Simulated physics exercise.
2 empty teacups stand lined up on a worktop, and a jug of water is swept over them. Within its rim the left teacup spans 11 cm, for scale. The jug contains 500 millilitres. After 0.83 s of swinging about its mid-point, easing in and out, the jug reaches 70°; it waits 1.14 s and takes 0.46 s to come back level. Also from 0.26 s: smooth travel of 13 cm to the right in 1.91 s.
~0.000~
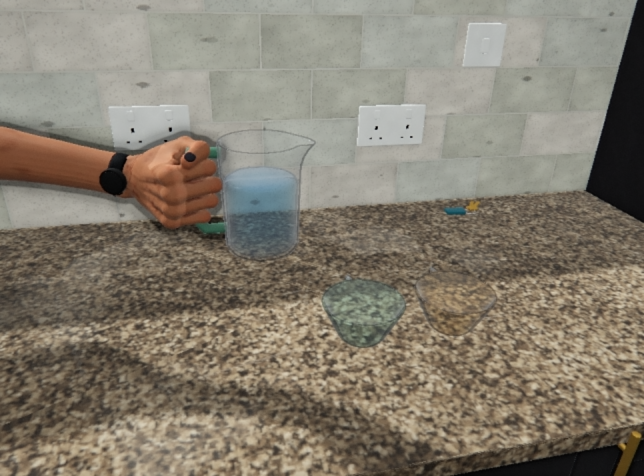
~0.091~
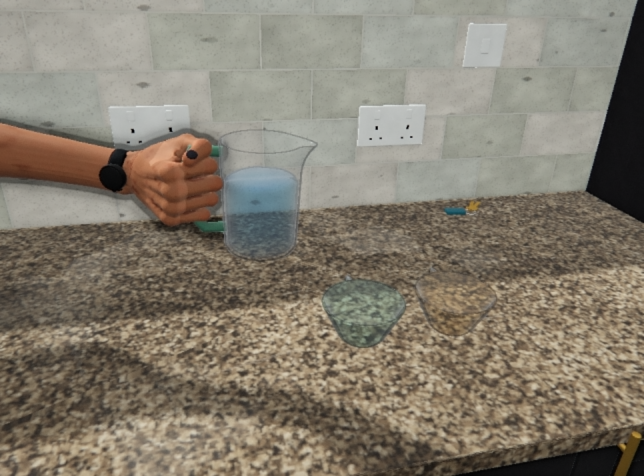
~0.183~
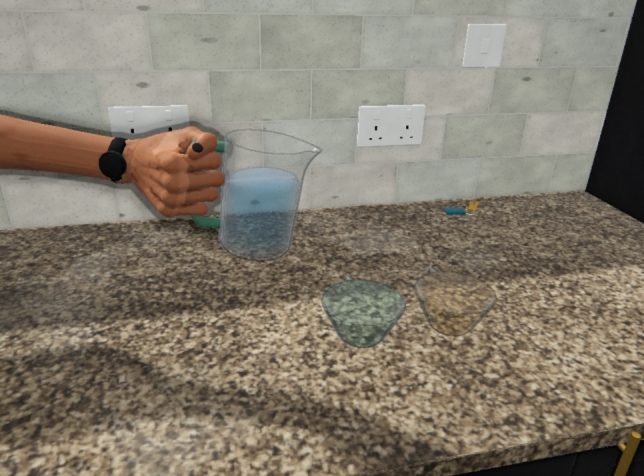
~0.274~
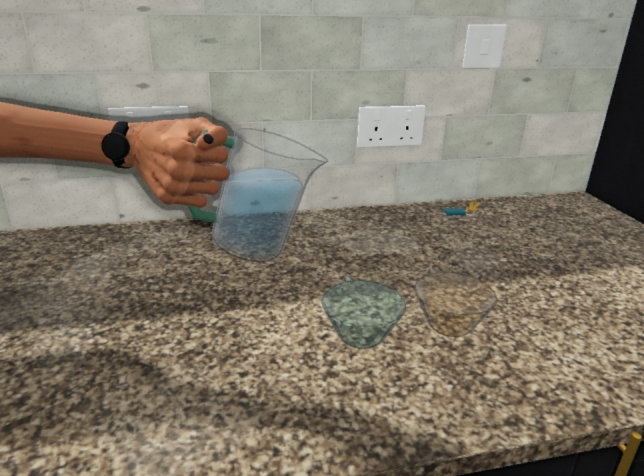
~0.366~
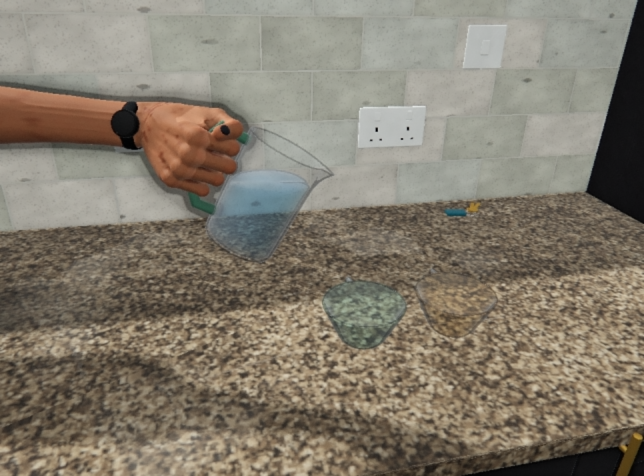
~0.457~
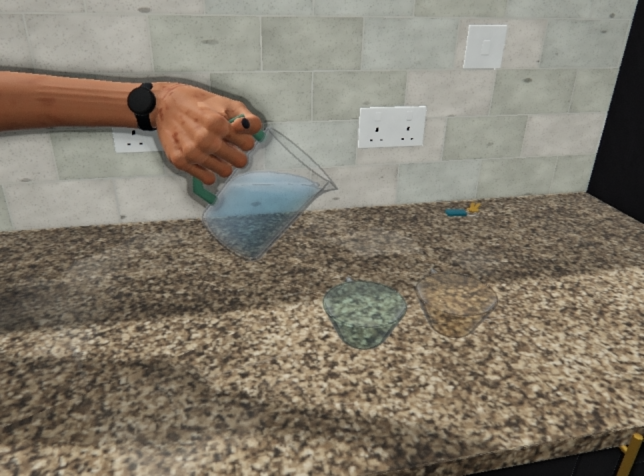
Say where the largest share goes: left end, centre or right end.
Right end.
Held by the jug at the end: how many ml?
About 180 ml.
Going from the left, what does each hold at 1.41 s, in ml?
The left one holds around 40 ml while the right one holds around 10 ml.
After 1.01 s the tilt is 70° and from the left they hold 35 ml, 0 ml, the jug 330 ml, and 5 ml is on the worktop.
After 1.41 s the tilt is 70° and from the left they hold 40 ml, 15 ml, the jug 240 ml, and 180 ml is on the worktop.
After 1.83 s the tilt is 70° and from the left they hold 40 ml, 50 ml, the jug 195 ml, and 195 ml is on the worktop.
After 2.29 s the tilt is 14° and from the left they hold 40 ml, 75 ml, the jug 175 ml, and 210 ml is on the worktop.
In the end from the left they hold 40 ml, 75 ml, the jug 175 ml, and 210 ml is on the worktop.
